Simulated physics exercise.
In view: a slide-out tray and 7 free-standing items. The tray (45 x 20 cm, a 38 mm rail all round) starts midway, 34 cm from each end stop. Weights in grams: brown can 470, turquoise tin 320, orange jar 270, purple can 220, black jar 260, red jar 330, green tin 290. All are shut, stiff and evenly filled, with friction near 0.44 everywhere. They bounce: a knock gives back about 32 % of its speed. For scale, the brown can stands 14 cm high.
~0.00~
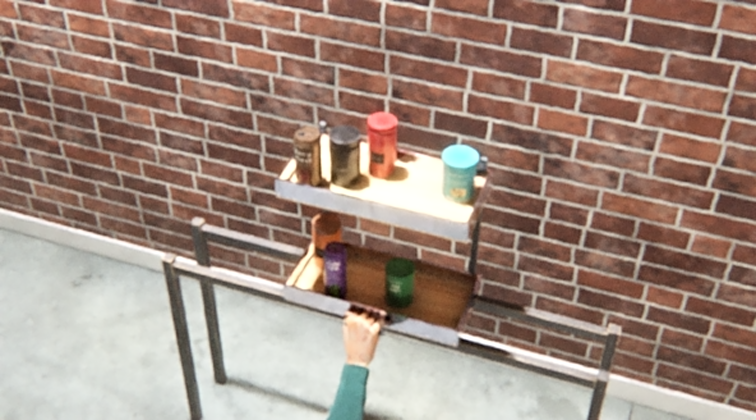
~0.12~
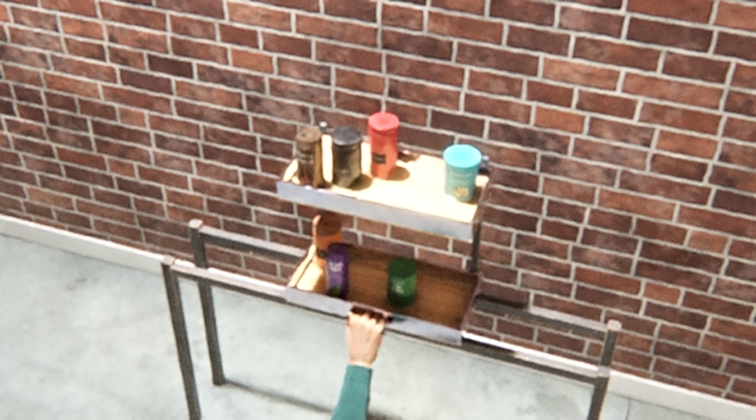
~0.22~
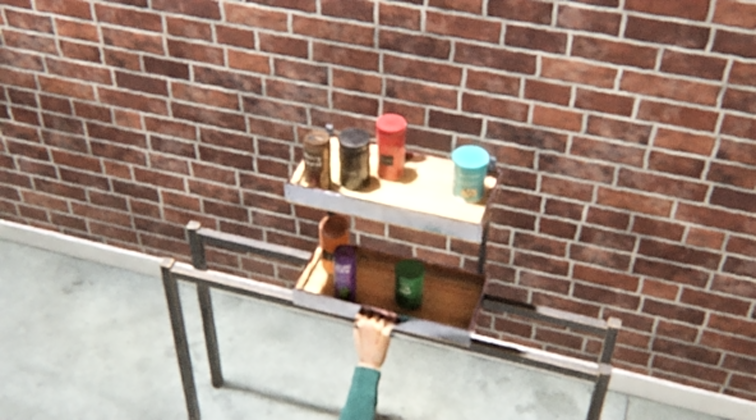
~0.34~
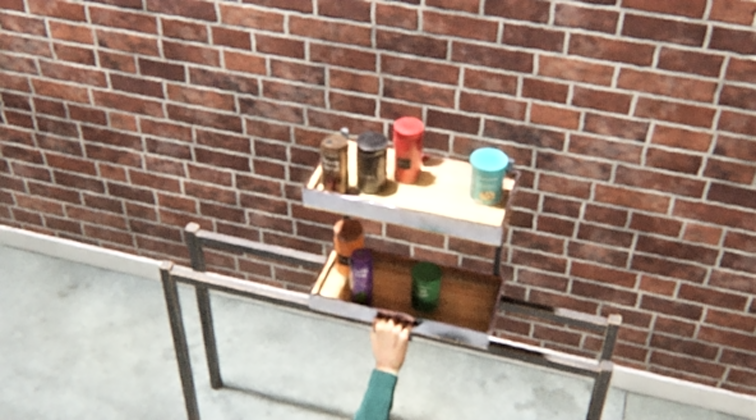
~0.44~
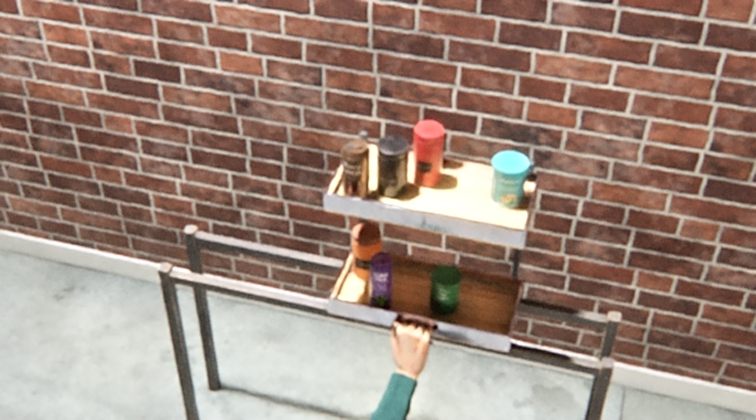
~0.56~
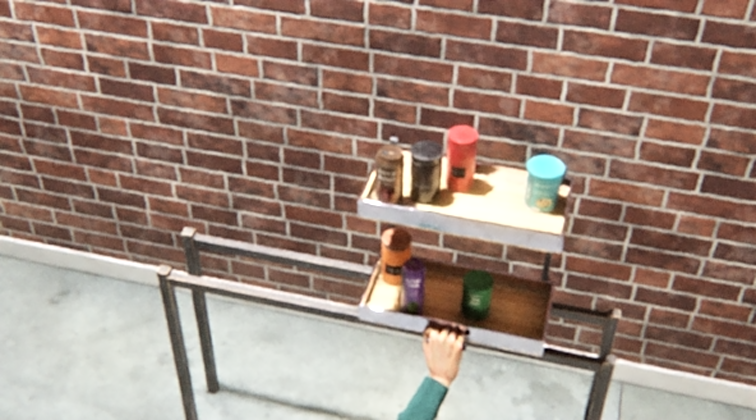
In this clip, a hand in a green sleeve grips the lower edge of a two-level tray holding closed, colourful containers, and slides it steadily rightward along a metal frame before a brick wall, after barely moving at first.
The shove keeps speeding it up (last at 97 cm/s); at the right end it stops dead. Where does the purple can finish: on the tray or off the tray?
The purple can keeps to its tray.
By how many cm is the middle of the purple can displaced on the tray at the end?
About 16 cm.
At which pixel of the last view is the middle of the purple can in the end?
At about (530, 322).
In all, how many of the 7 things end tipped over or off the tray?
In all, 1.
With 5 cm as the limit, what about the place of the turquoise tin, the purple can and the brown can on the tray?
The turquoise tin keeps its place; the purple can gets shifted; the brown can leaves its spot.
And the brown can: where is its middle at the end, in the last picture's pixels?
At about (494, 195).
After 0.76 s, tray moved 34 cm right; purple can moved 3 cm near (481, 302); red jar moved 3 cm; brown can moved 3 cm.
After 0.86 s, tray moved 34 cm right; purple can 27° off upright near (504, 306); red jar moved 8 cm; green tin moved 8 cm.
In the end (1.6 s), toppled on the tray, purple can; not toppled but over 5 cm from the start, brown can, orange jar, black jar, red jar and green tin; the last one under 5 cm from the start. In the last view, purple can near (530, 322).
